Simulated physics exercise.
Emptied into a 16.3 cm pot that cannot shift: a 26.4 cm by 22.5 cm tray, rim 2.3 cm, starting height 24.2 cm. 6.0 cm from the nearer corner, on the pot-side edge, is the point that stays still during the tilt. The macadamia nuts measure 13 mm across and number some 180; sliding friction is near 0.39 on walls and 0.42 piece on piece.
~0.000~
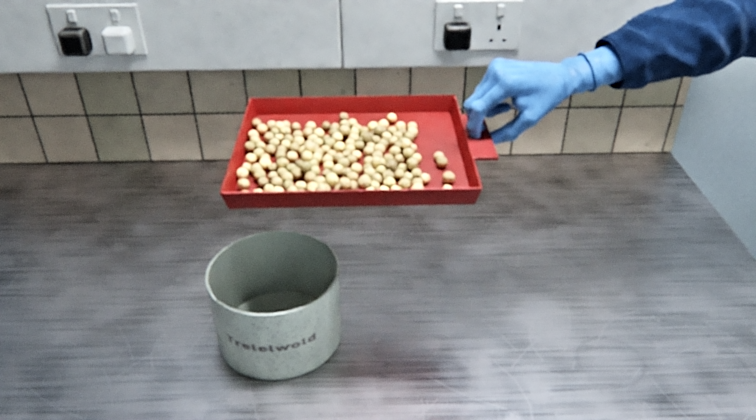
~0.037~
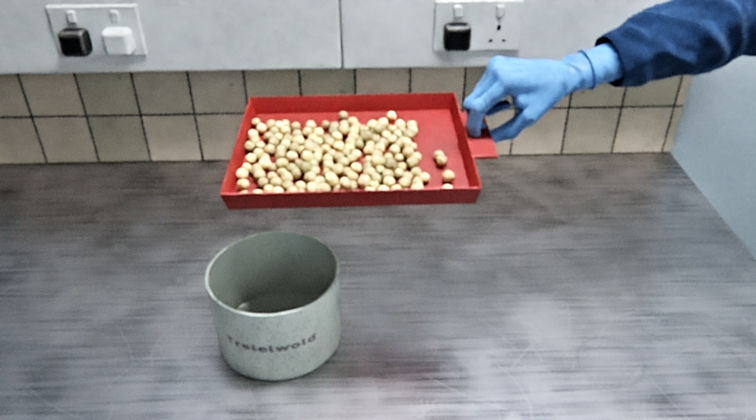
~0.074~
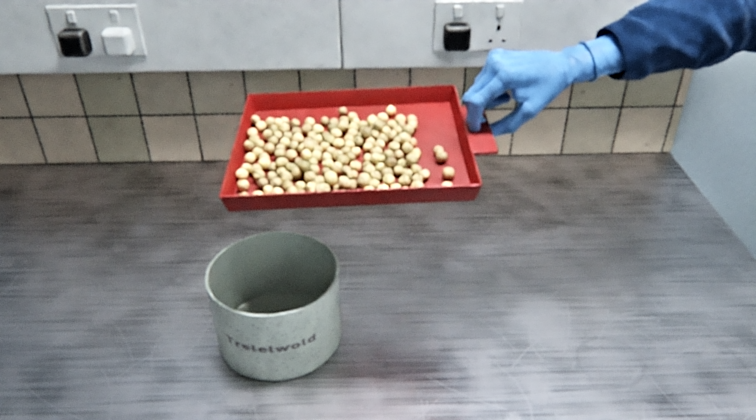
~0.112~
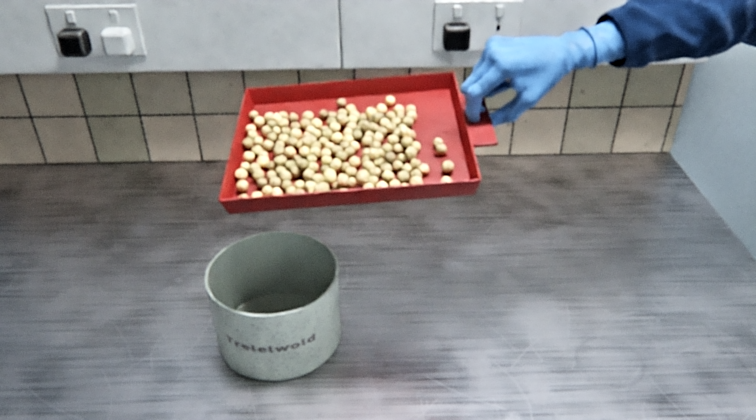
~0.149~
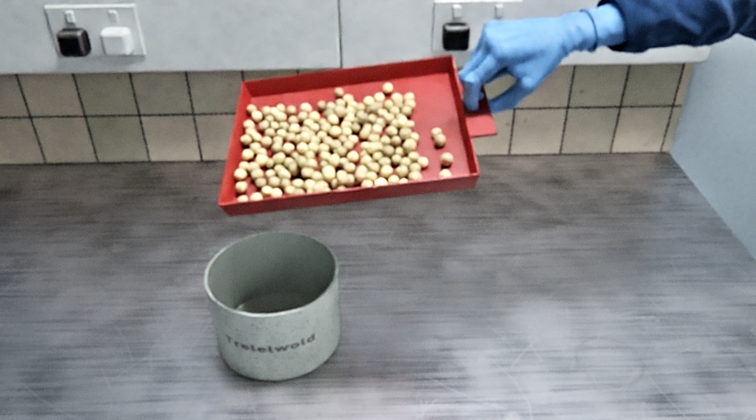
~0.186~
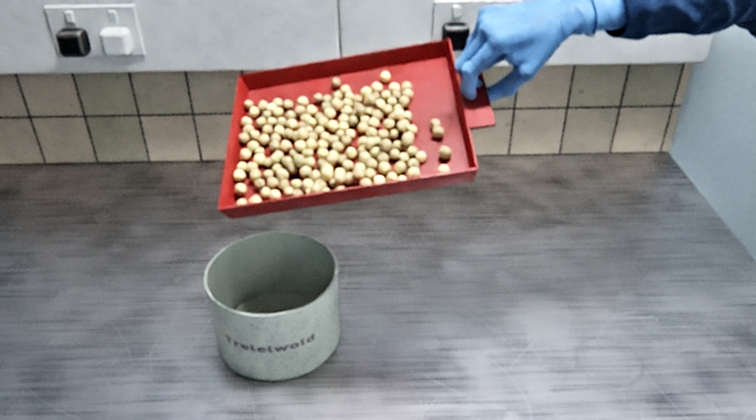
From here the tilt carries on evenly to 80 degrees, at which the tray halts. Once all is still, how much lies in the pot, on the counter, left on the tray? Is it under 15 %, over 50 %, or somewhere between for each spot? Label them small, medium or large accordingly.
Pot - medium, counter - large, tray - small.
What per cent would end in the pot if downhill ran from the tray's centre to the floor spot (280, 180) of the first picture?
Near 10 percent, give or take.
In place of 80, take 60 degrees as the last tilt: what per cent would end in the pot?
Pot share: About 0 per cent.
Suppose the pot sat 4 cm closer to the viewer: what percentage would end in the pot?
Expect something close to 65 per cent.
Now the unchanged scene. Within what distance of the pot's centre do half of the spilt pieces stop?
Some 26 centimetres.
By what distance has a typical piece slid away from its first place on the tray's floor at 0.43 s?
About 3 cm.
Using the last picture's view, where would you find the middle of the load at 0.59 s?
Around (284, 142).
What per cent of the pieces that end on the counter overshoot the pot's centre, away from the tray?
Some 80 per cent of the spill lies beyond the centre.
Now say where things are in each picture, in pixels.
In the first frame, tray tilt 0 degrees, front corners at (227, 190) and (476, 185); middle of the pieces at (339, 158); pot at (273, 269).
In the second frame, tray tilt 1 degrees, front corners at (226, 191) and (476, 185); middle of the pieces at (339, 158).
In the third frame, tray tilt 3 degrees, front corners at (226, 193) and (475, 182), lowest corner left front; middle of the pieces at (338, 155).
In the fourth frame, tray tilt 7 degrees, front corners at (225, 196) and (474, 177), lowest corner left front; middle of the pieces at (337, 151).
In the fifth frame, tray tilt 12 degrees, front corners at (224, 200) and (473, 171), lowest corner left front; middle of the pieces at (335, 146).
In the sixth frame, tray tilt 17 degrees, front corners at (224, 204) and (471, 166), lowest corner left front; middle of the pieces at (333, 141); pot at (272, 270). Its pace works out near 130 degrees a second.
After 0.43 s, tilt 49 degrees; the tray holds 100 %, the pot 0 %.
After 0.59 s, tilt 70 degrees; the tray holds 100 %, the pot 0 %.
After 0.88 s, tilt 80 degrees; the tray holds 75 %, the pot 0 %.
In the end, at 2.6 s, pot 25 %, counter 75 %, tray 5 %.
